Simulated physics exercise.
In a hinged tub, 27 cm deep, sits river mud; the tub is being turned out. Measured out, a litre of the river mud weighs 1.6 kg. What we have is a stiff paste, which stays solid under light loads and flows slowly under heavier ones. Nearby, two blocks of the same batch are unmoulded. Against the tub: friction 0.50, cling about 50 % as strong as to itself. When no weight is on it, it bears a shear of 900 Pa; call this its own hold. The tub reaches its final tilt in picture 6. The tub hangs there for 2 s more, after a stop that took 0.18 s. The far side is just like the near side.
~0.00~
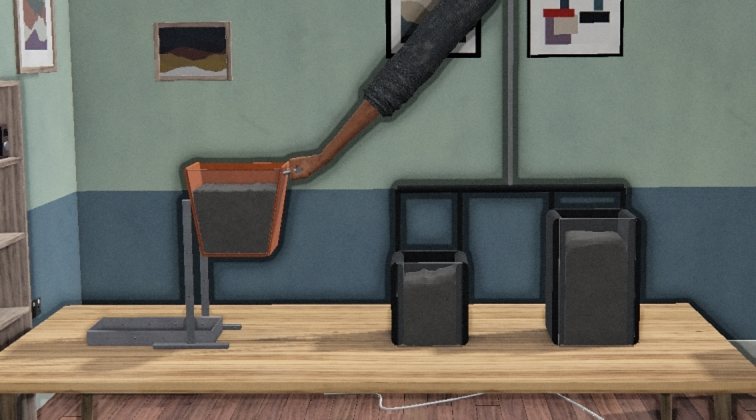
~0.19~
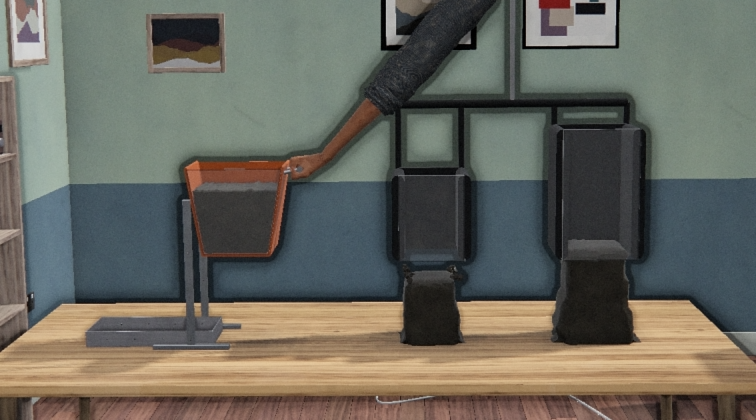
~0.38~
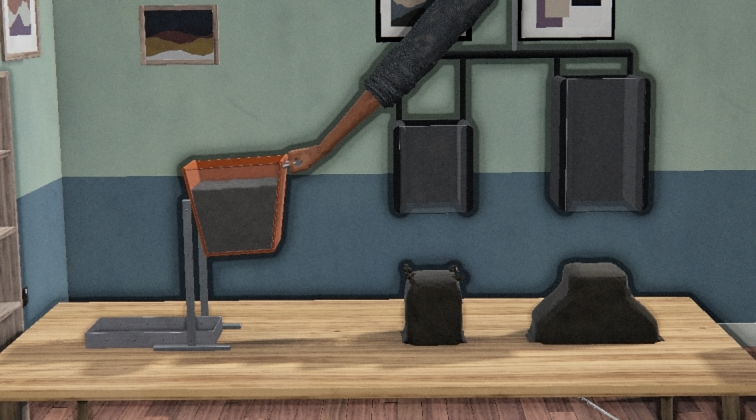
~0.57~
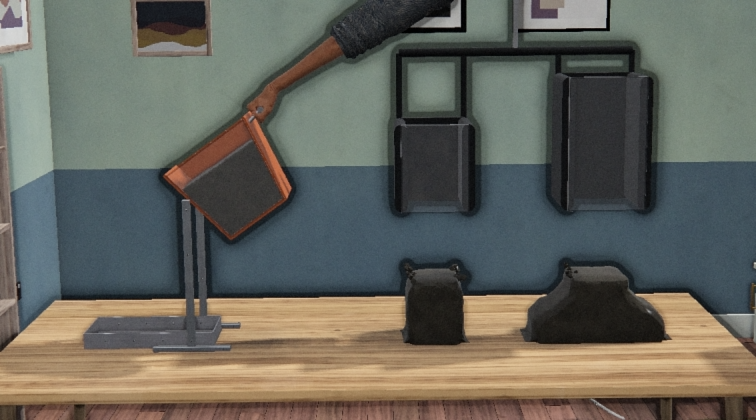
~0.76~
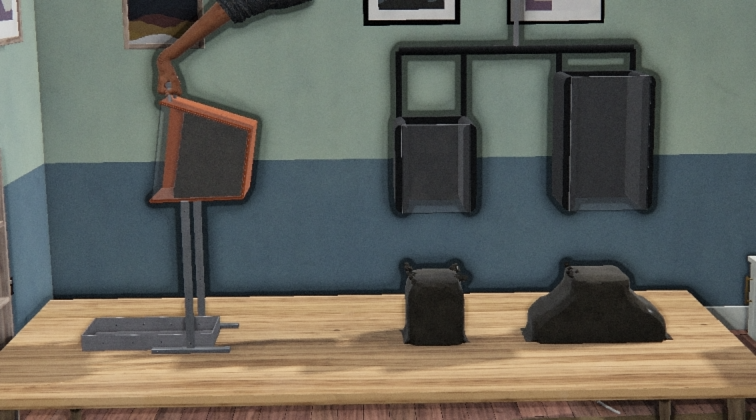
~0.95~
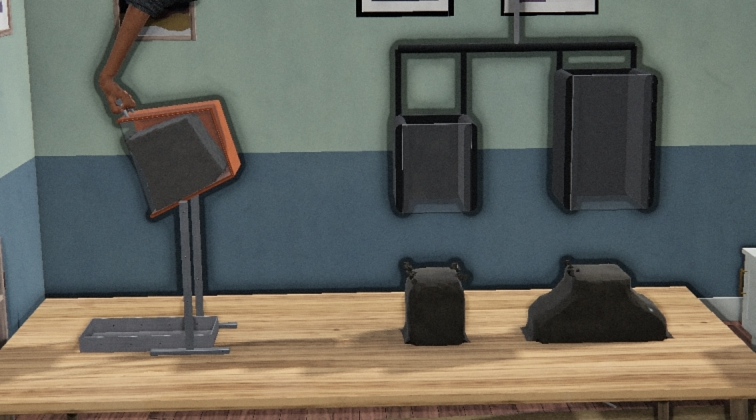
A hand tips an orange tub of mud leftward after two moulds lift off dark blocks.
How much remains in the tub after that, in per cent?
0 %.
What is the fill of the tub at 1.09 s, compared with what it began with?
Roughly 55 per cent.
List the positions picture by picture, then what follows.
Handle-side rim at (279, 169), tilt 0 degrees; top of the river mud at (194, 191); blocks stand 22 cm, 34 cm (left to right), in the first picture.
Handle-side rim at (280, 168), tilt 0 degrees; top of the river mud at (194, 191); blocks stand 21 cm, 30 cm (left to right), in the second picture.
Handle-side rim at (279, 163), tilt 3 degrees; top of the river mud at (274, 186); blocks stand 21 cm, 23 cm (left to right), in the third picture.
Handle-side rim at (242, 119), tilt 35 degrees; top of the river mud at (249, 144); blocks stand 21 cm, 21 cm (left to right), in the fourth picture.
Handle-side rim at (160, 105), tilt 82 degrees; top of the river mud at (189, 114); blocks stand 21 cm, 21 cm (left to right), in the fifth picture.
Handle-side rim at (118, 123), tilt 106 degrees; top of the river mud at (187, 120); blocks stand 21 cm, 21 cm (left to right), in the sixth picture.
After 1.09 s, the tub is at 106 degrees and holds 55 %.
After 1.26 s, the tub is at 106 degrees and holds 0 %.
After 1.43 s, the tub is at 106 degrees and holds 0 %.
After 1.60 s, the tub is at 106 degrees and holds 0 %.
After 2.95 s, at the end, the tub is at 106 degrees and holds 0 %.
